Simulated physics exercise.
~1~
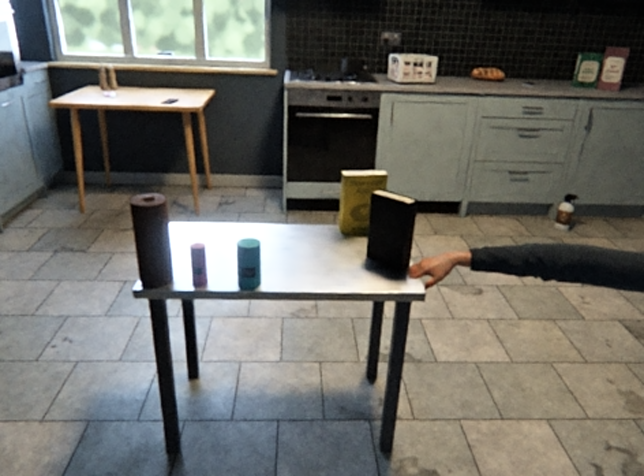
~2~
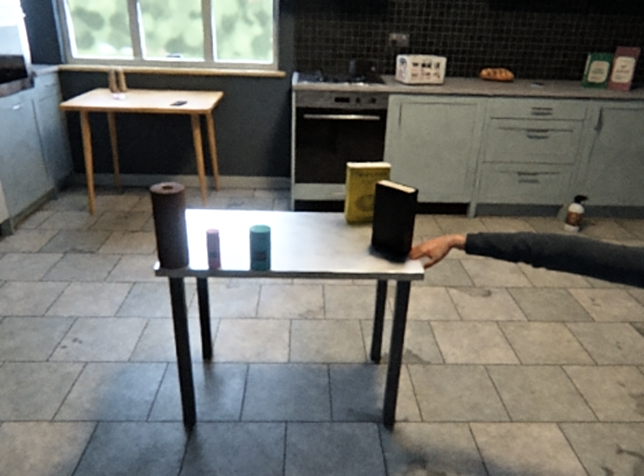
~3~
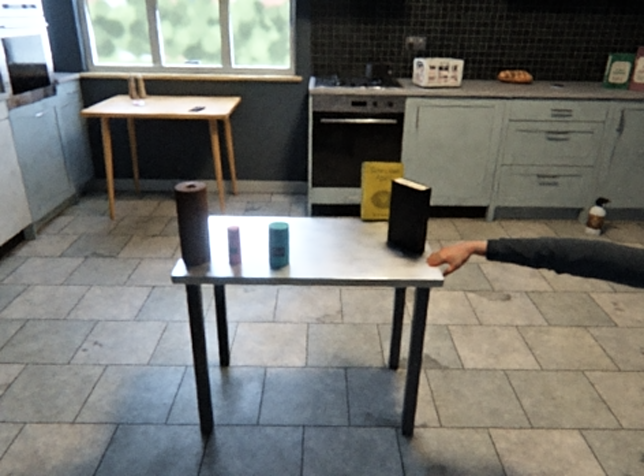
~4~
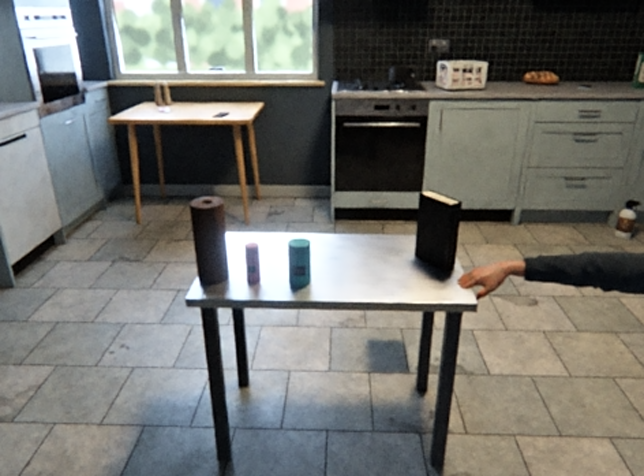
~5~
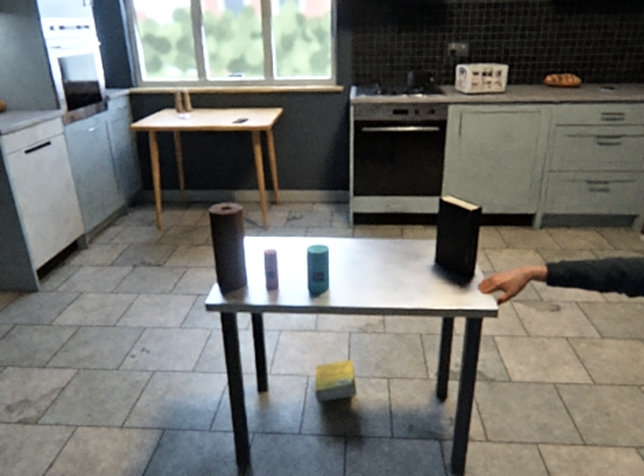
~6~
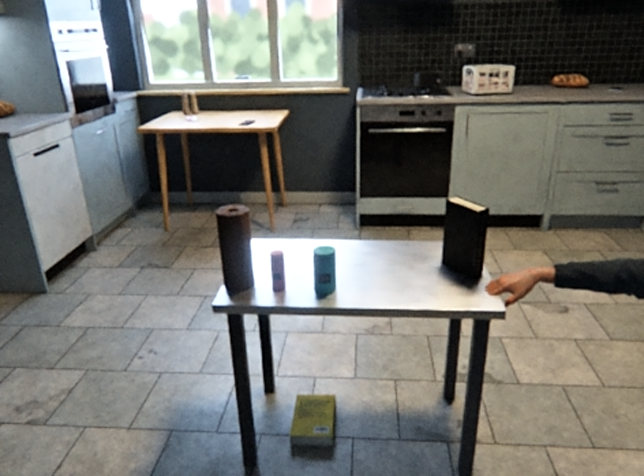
A small pale table with dark legs stands in a grey-tiled kitchen, seen from slightly above, with cabinets, an oven and a window behind. On it, from left to right, stand a brown roll, a pink shaker, a turquoise jar, a yellow book and a black book, while a hand grips the right edge. As the view shifts left, the yellow book at the back leans and drops out of sight behind the table. It reappears beneath, on its side, and ends lying on the floor, while the other four items remain upright on top.
